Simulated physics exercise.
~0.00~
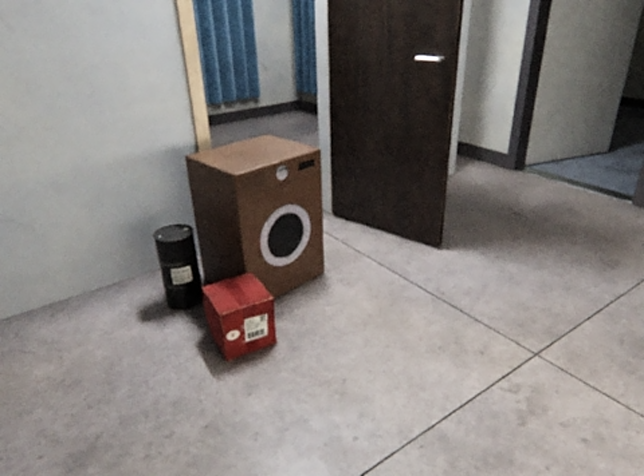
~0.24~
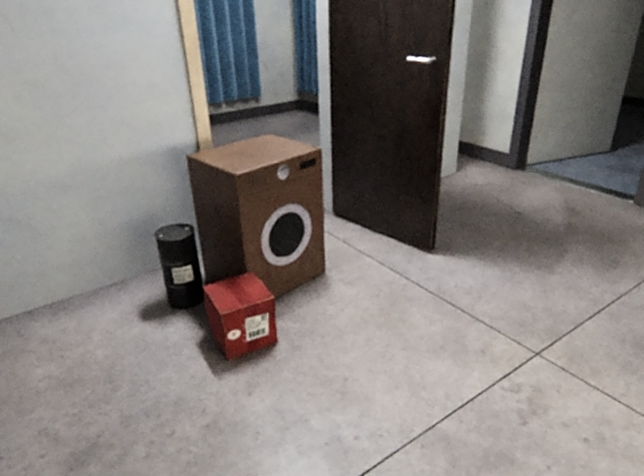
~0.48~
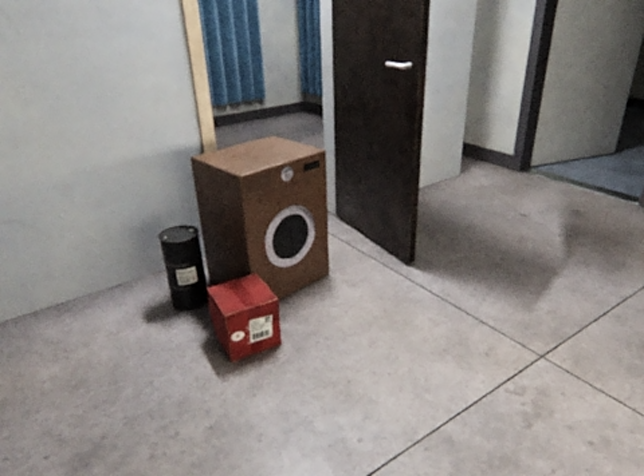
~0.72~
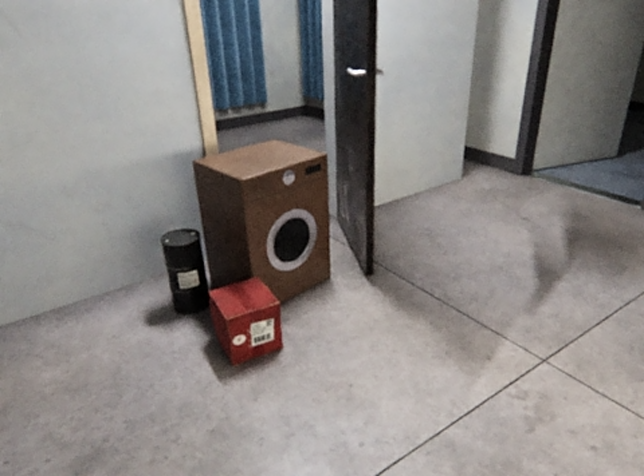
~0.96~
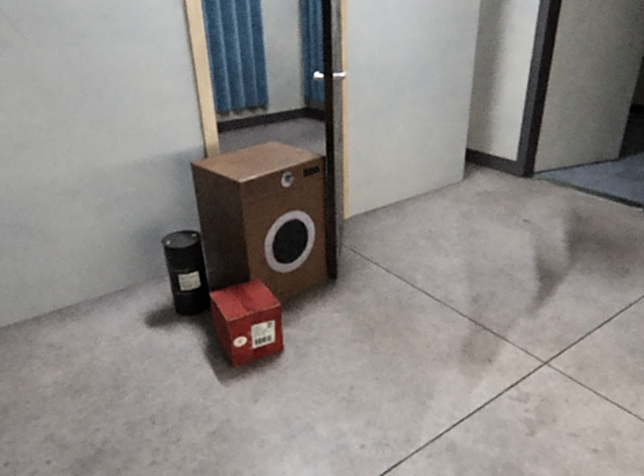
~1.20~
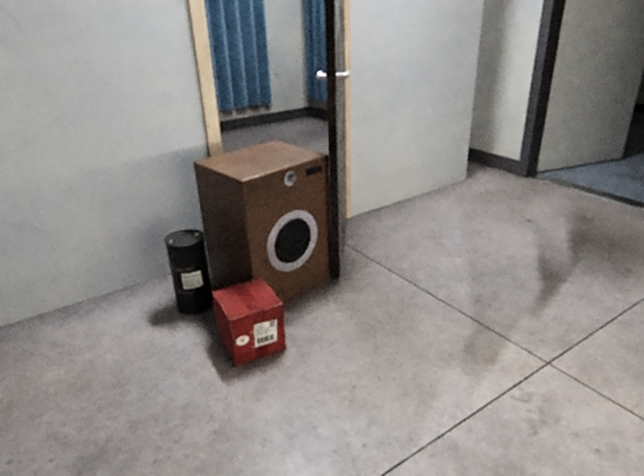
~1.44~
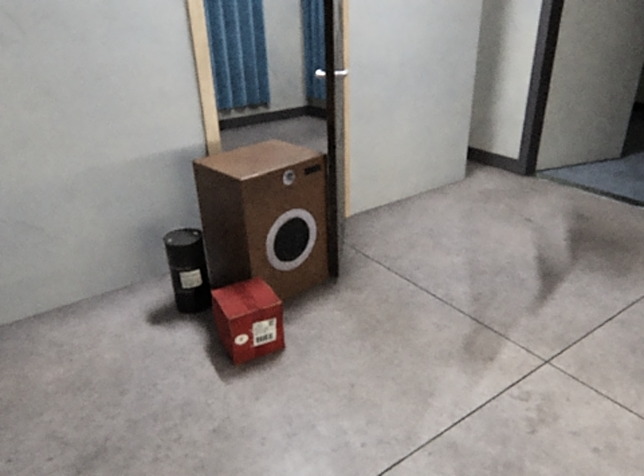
A dark door swung partway toward its frame, past a small red box, a black canister and a brown appliance with a round front, then stopped against the appliance's side and stayed partly open, while all three objects stayed put.
